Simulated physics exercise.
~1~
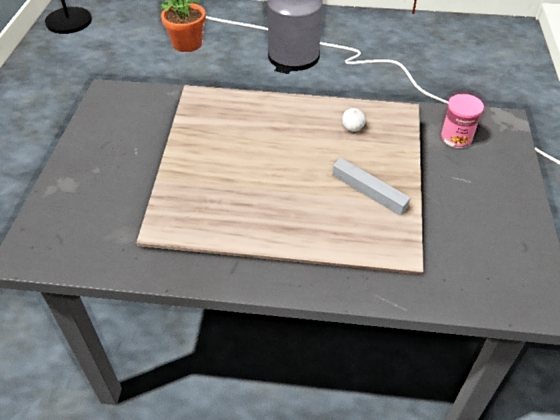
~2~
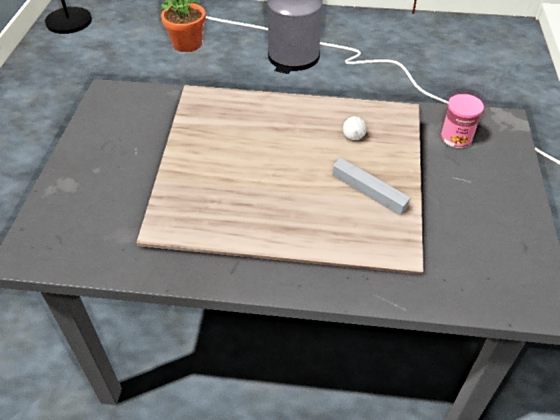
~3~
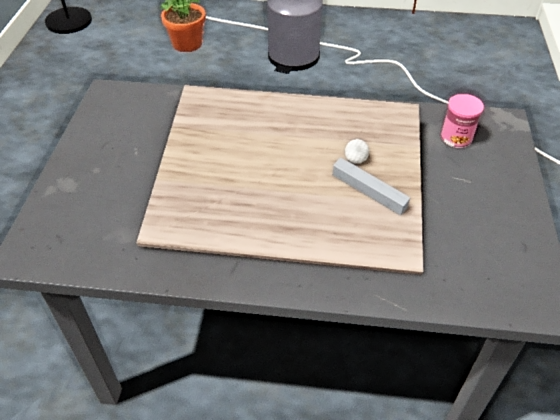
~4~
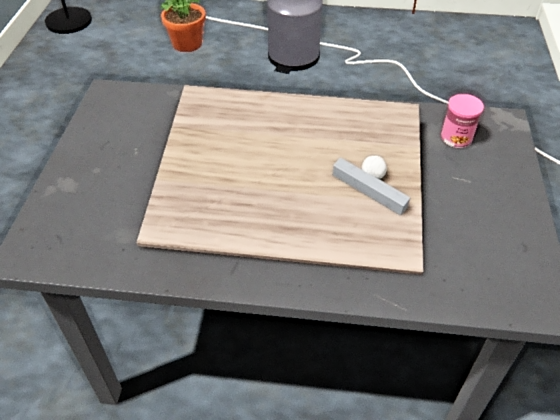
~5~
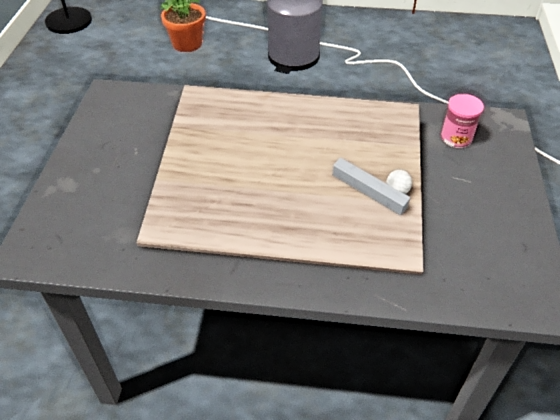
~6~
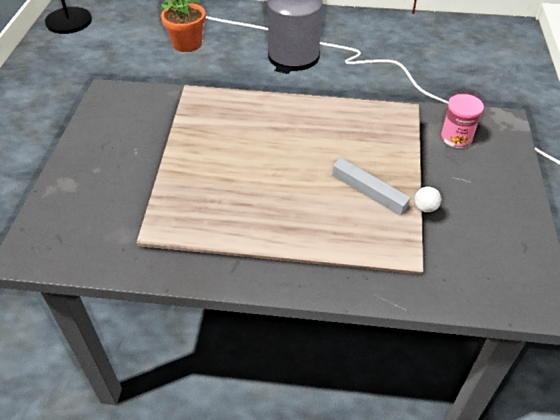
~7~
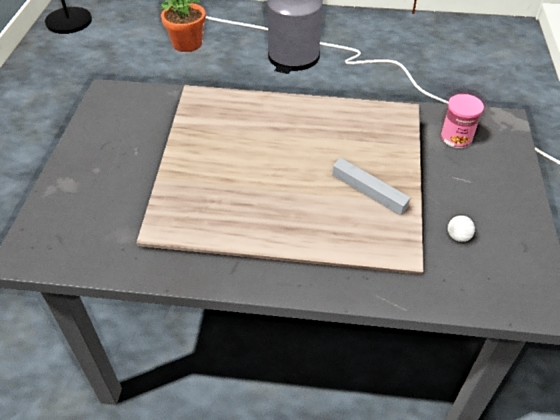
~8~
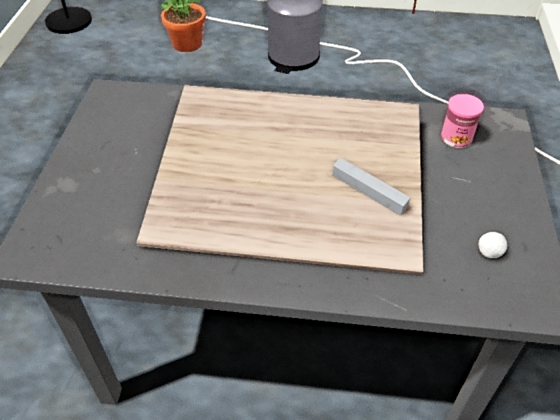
On a dark table, a small white ball rolls down a wooden board toward a fixed grey block, follows it down to the right, and goes over the board's right edge, ending on the tabletop below a pink tin that stays still.
